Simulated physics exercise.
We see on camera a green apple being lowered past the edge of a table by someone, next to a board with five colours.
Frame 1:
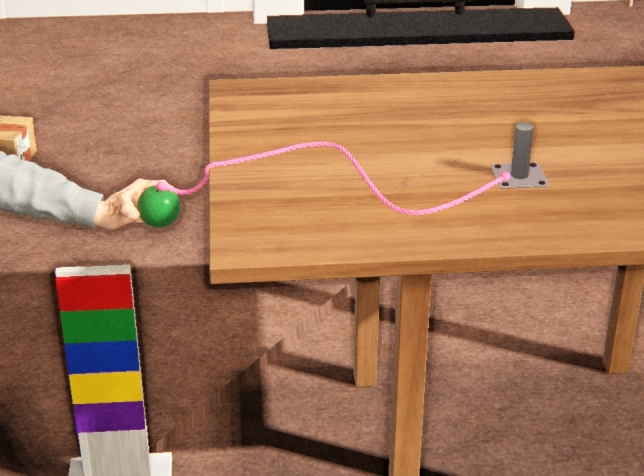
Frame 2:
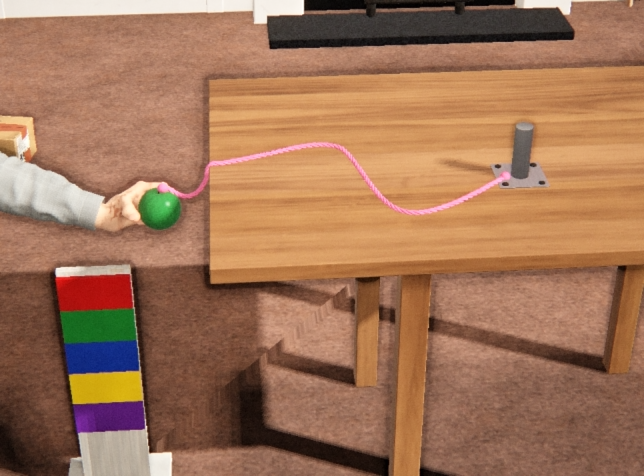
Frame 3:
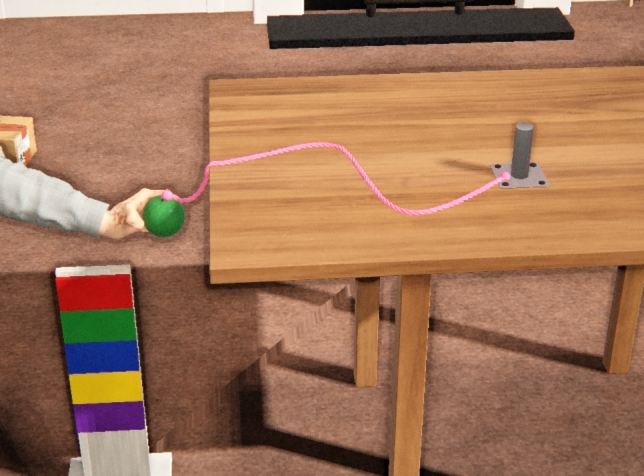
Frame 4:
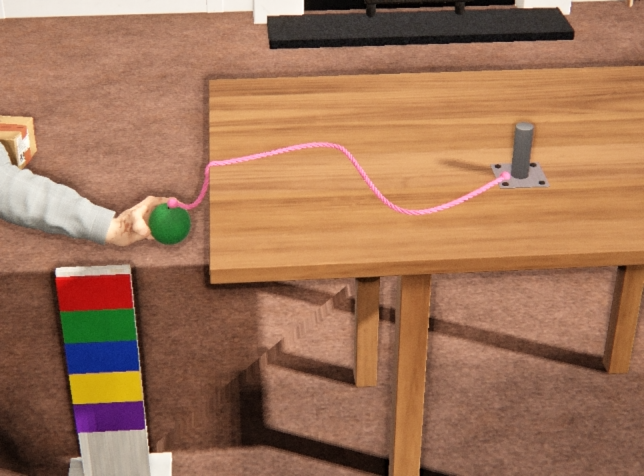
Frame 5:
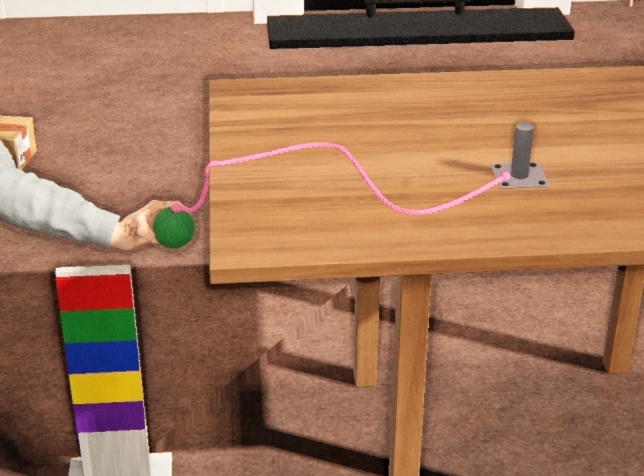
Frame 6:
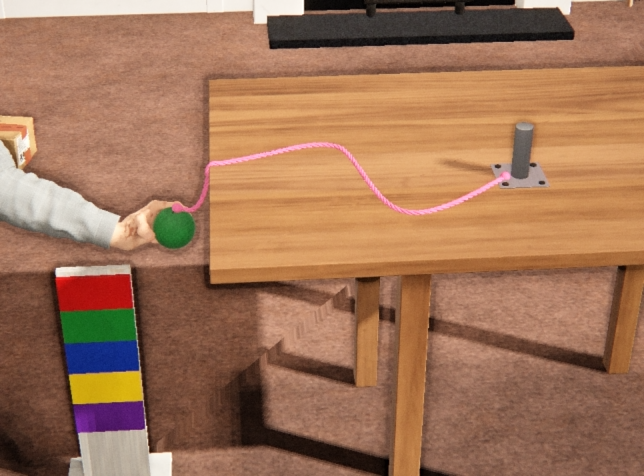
A carpeted room with a wooden table is seen from above at an angle, the view staying fixed. At left a grey-sleeved hand holds a green ball tied to a pink cord, which winds across the tabletop to a grey post at right, above a board striped red, green, blue, yellow and purple. The hand shifts the ball slightly down and right, while the cord on the table barely changes.
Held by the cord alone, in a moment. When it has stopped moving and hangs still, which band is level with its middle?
Blue.
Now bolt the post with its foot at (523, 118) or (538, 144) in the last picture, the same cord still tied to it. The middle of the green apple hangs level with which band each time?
For the first spot, green; for the second, green.
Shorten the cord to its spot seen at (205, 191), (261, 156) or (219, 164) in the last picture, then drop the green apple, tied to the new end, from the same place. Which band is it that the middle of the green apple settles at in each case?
Lab note - try 1: Green; try 2: Higher than all five; try 3: Red.
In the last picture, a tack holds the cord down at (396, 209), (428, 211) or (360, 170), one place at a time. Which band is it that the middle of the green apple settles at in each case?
Answer: Green, green and red, in that order.
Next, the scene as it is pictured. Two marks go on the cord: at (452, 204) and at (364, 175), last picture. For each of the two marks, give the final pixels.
First: (425, 179). Second: (292, 186).
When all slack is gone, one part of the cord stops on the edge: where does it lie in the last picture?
Pixel (321, 145).
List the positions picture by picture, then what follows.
Green apple (159, 206); red (95, 294); green (99, 327); blue (102, 358); yellow (106, 389); purple (110, 418), in the first frame.
Green apple (160, 208); cord through (478, 192) (407, 212) (361, 172) (308, 146) (233, 161), in the second frame.
Green apple (163, 216), in the third frame.
Green apple (170, 223); cord through (478, 192) (407, 212) (361, 172) (308, 146) (233, 161), in the fourth frame.
Green apple (174, 227), in the fifth frame.
Green apple (174, 228); cord through (478, 192) (407, 212) (361, 172) (308, 146) (233, 161), in the sixth frame.
Early on, apple near (207, 333); level with green.
Midway, apple near (231, 374); level with blue.
Finally, apple near (217, 373); level with blue. Its middle rests at the blue band.
